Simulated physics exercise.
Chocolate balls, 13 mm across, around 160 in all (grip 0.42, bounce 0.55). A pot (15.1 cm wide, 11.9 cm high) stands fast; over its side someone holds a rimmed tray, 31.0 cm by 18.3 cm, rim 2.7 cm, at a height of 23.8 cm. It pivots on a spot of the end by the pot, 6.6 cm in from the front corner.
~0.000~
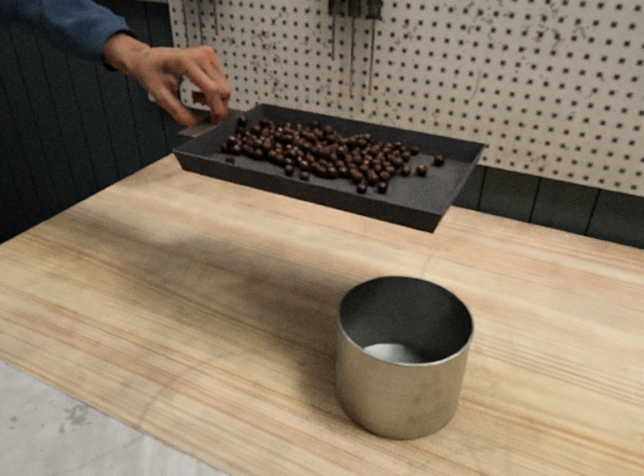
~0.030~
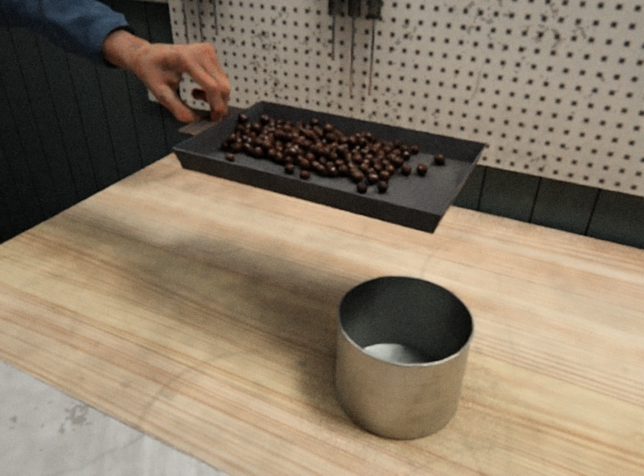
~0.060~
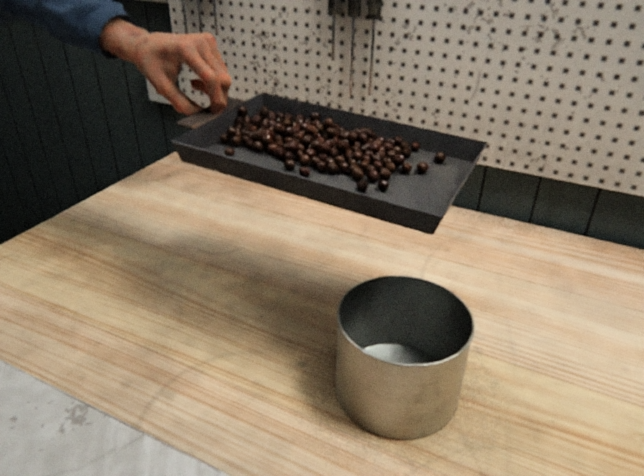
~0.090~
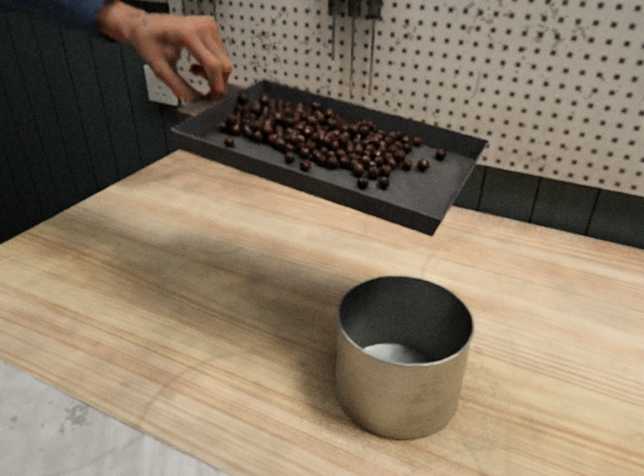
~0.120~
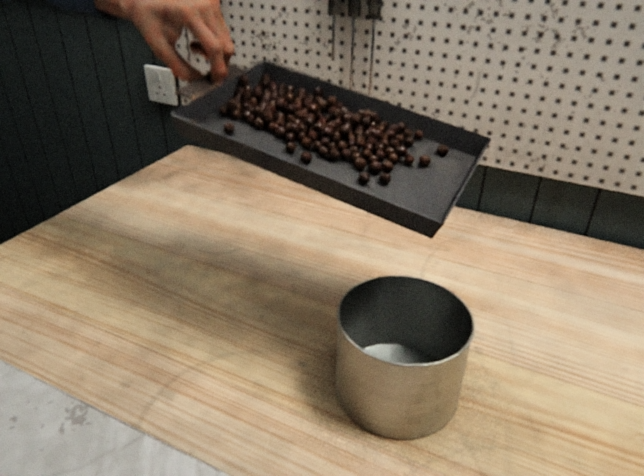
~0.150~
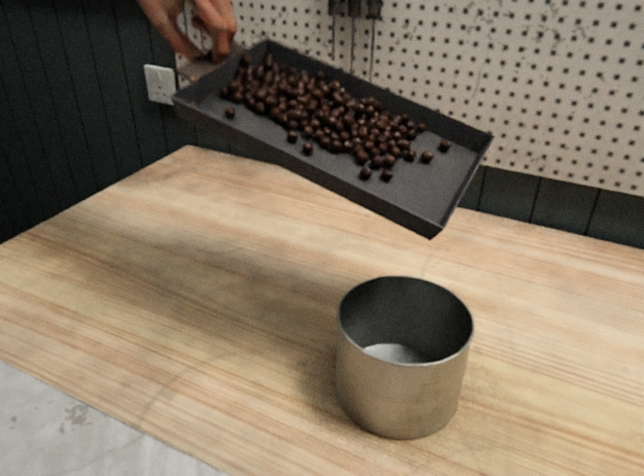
A hand raises the left end of a dark tray of brown balls, tilting it.
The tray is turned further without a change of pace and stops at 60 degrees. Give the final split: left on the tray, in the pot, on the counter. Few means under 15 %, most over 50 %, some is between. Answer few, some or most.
Left on the tray: Some; in the pot: Few; on the counter: Most.
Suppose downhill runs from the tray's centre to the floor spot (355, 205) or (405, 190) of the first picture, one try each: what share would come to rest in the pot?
Some 25 and 0 per cent.
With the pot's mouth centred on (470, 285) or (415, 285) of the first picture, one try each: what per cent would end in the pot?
About 5 and 0 per cent.
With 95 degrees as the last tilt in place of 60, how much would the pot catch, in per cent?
Then about 20 per cent.
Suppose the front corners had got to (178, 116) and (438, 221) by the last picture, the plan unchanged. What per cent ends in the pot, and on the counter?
Pot 20, counter 45.
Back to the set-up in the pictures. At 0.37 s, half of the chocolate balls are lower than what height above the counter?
Some 36 cm.
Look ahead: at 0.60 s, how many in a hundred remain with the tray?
About 70 per cent.
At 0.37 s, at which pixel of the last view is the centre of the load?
Near (381, 71).
Then, at 0.28 s, tilt 40 degrees; the tray holds 100 %, the pot 0 %.
After 0.37 s, tilt 55 degrees; the tray holds 100 %, the pot 0 %.
After 0.60 s, tilt 60 degrees; the tray holds 70 %, the pot 0 %.
At rest (2.0 s), tray 35 %, pot 5 %, counter 60 %.
